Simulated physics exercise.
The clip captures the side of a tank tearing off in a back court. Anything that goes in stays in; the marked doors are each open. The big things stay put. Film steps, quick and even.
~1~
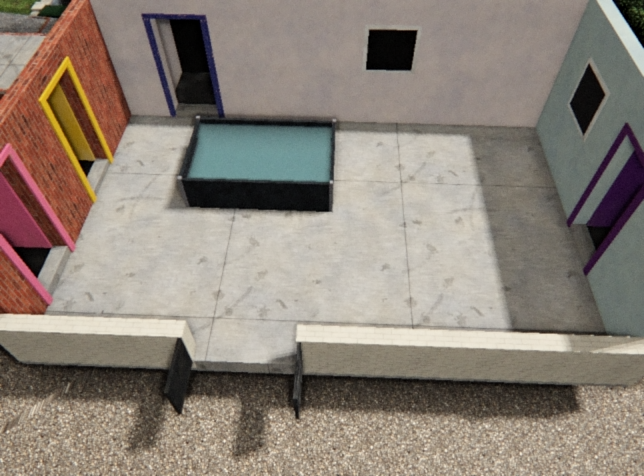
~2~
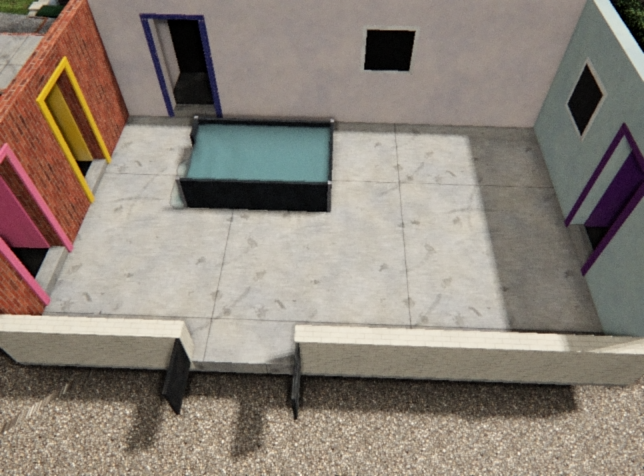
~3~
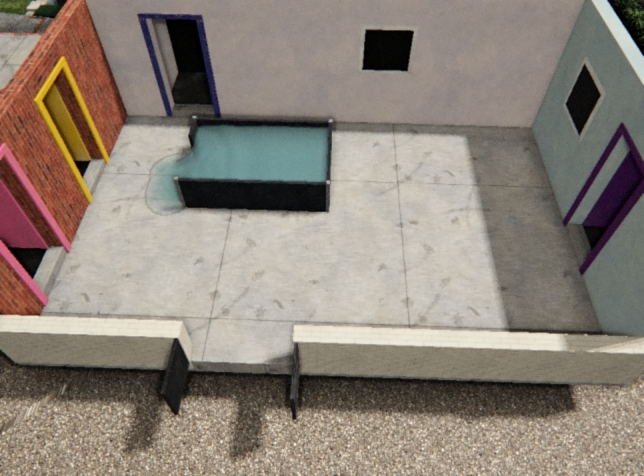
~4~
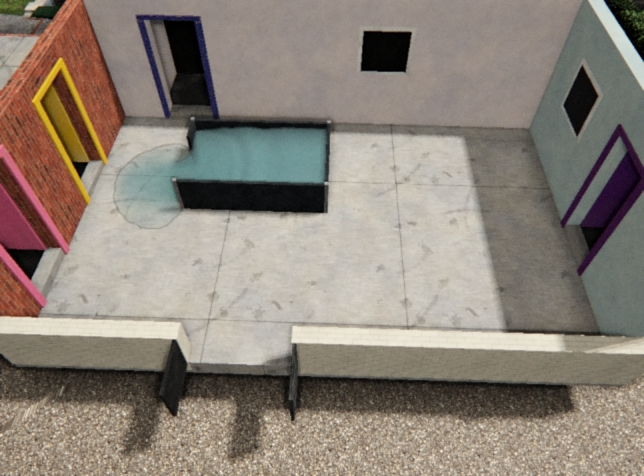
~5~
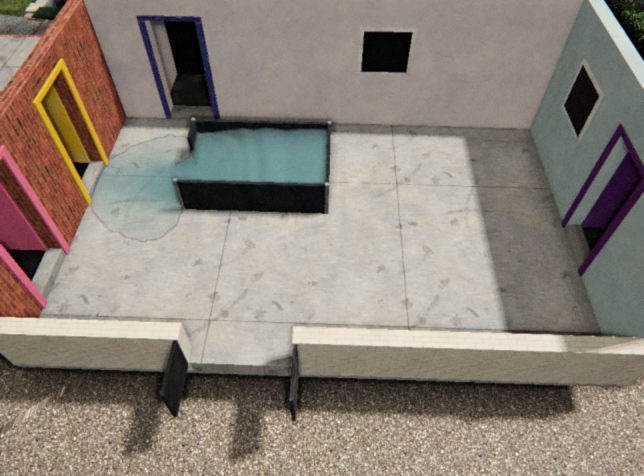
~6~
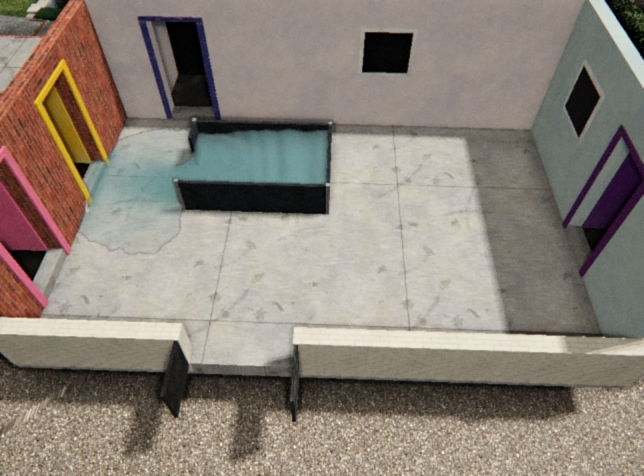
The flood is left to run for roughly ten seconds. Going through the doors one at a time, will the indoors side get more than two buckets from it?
Blue door: Two buckets at most; yellow door: More than two buckets; pink door: Two buckets at most; purple door: Two buckets at most.
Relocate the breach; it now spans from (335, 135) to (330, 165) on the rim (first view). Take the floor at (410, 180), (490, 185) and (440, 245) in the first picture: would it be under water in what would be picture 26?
Point by point: Swamped, swamped and swamped.
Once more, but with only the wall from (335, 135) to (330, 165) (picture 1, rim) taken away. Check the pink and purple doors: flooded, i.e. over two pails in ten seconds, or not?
Verdict - pink door is safe, purple door breaks the limit.
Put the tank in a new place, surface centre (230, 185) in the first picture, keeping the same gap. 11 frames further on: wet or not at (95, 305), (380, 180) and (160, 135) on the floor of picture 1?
Points in turn: Inundated; not reached; inundated.
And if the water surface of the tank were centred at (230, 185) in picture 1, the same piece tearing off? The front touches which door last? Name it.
That would be the one in purple.
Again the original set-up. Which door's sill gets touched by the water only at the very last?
That would be the purple door.
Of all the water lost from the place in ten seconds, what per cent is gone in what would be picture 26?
Around 70 % of the total, roughly.
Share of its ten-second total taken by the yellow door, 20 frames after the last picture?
Some 90 per cent.
A moment on, water covers 15 % of the floor; the blue door wet at the sill, nothing in, the yellow door over two buckets in, the pink door wet at the sill, nothing in, the purple door not reached.
Next, water covers 20 % of the floor; the blue door wet at the sill, nothing in, the yellow door far over two buckets in, the pink door wet at the sill, nothing in, the purple door not reached.
Then, water covers 30 % of the floor; the blue door wet at the sill, nothing in, the yellow door far over two buckets in, the pink door wet at the sill, nothing in, the purple door not reached.
Later, water covers 70 % of the floor; the blue door wet at the sill, nothing in, the yellow door far over two buckets in, the pink door wet at the sill, nothing in, the purple door not reached.
In the end, water covers 95 % of the floor; the blue door wet at the sill, nothing in, the yellow door far over two buckets in, the pink door wet at the sill, nothing in, the purple door wet at the sill, nothing in.
